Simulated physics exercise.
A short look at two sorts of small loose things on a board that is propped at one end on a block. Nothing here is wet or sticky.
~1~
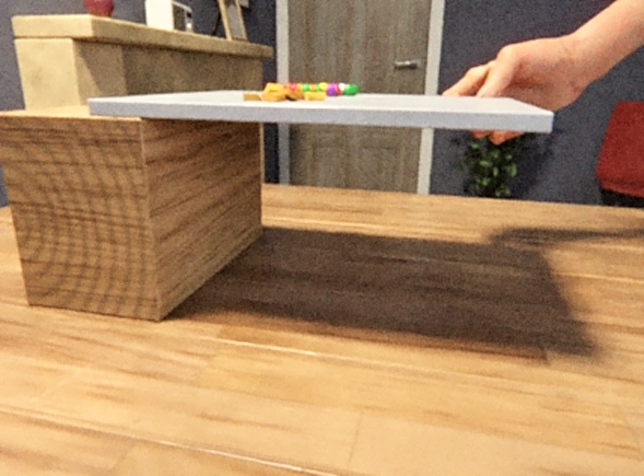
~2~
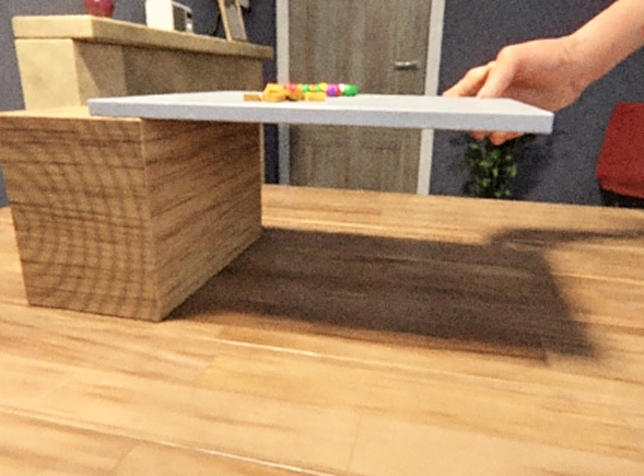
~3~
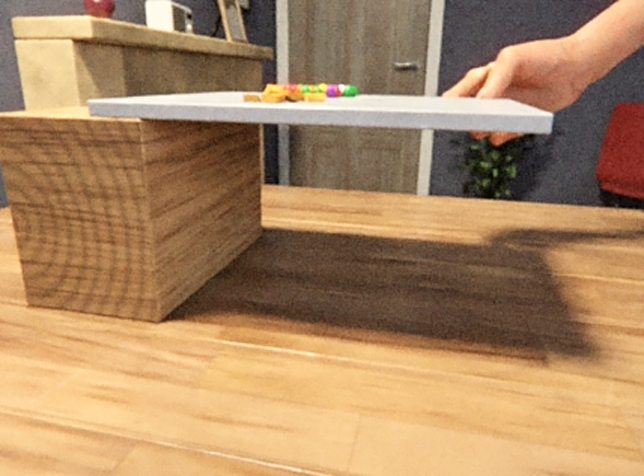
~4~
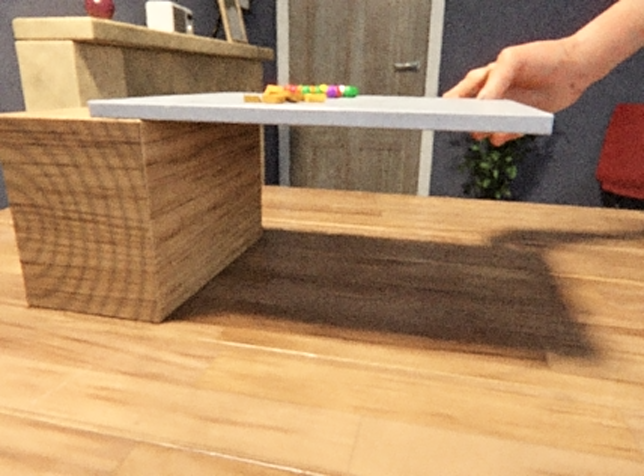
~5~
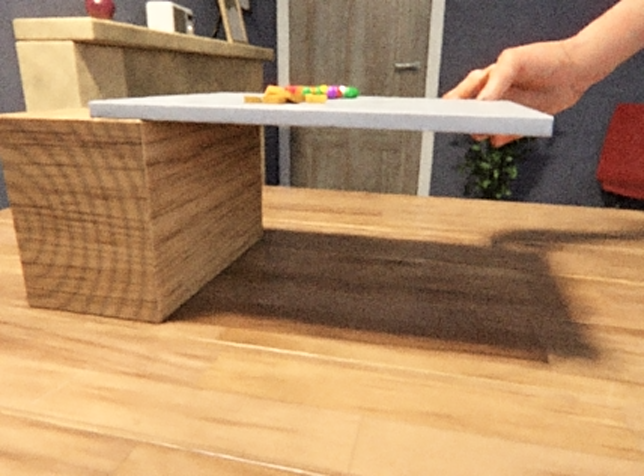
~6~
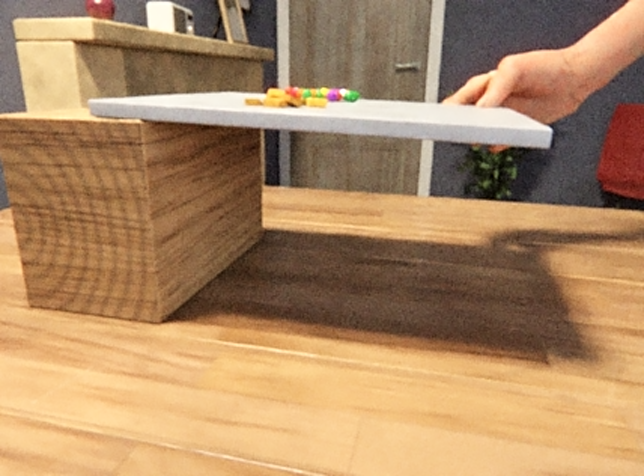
On a wooden floor, a hand slightly lowers one end of a board holding small colourful pieces.
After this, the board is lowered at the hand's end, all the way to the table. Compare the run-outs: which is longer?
The back one outruns the other.
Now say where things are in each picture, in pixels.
The first frame shows held end of the board at (532, 121), level; block at (160, 189), tall, over half the board's length; front lot at (277, 96), a few small crackers; back lot at (324, 90), some round plastic beads.
The second frame shows held end of the board at (532, 122), level; back lot at (324, 91).
The third frame shows held end of the board at (532, 122), level; front lot at (277, 97).
The fourth frame shows held end of the board at (533, 123), level; back lot at (324, 92).
The fifth frame shows held end of the board at (533, 125), level; front lot at (278, 99).
The sixth frame shows held end of the board at (531, 136), down by 2°; block at (161, 191); front lot at (278, 102), not moving; back lot at (325, 95), not moving.
Then, 0.51 s past the last view, board sloping at 16°; front lot all still on the board; back lot all still on the board.
Then, 1.05 s past the last view, board sloping at 31°; front lot all still on the board; back lot mostly up to a board's length out.
Then, 1.69 s past the last view, board resting at 36°; front lot mostly at the foot of the board; back lot mostly one to two board lengths out, a small part gone off the table.
Finally, board resting at 36°; front lot mostly at the foot of the board; back lot mostly more than two board lengths out, about half gone off the table; the back lot has gone farther.
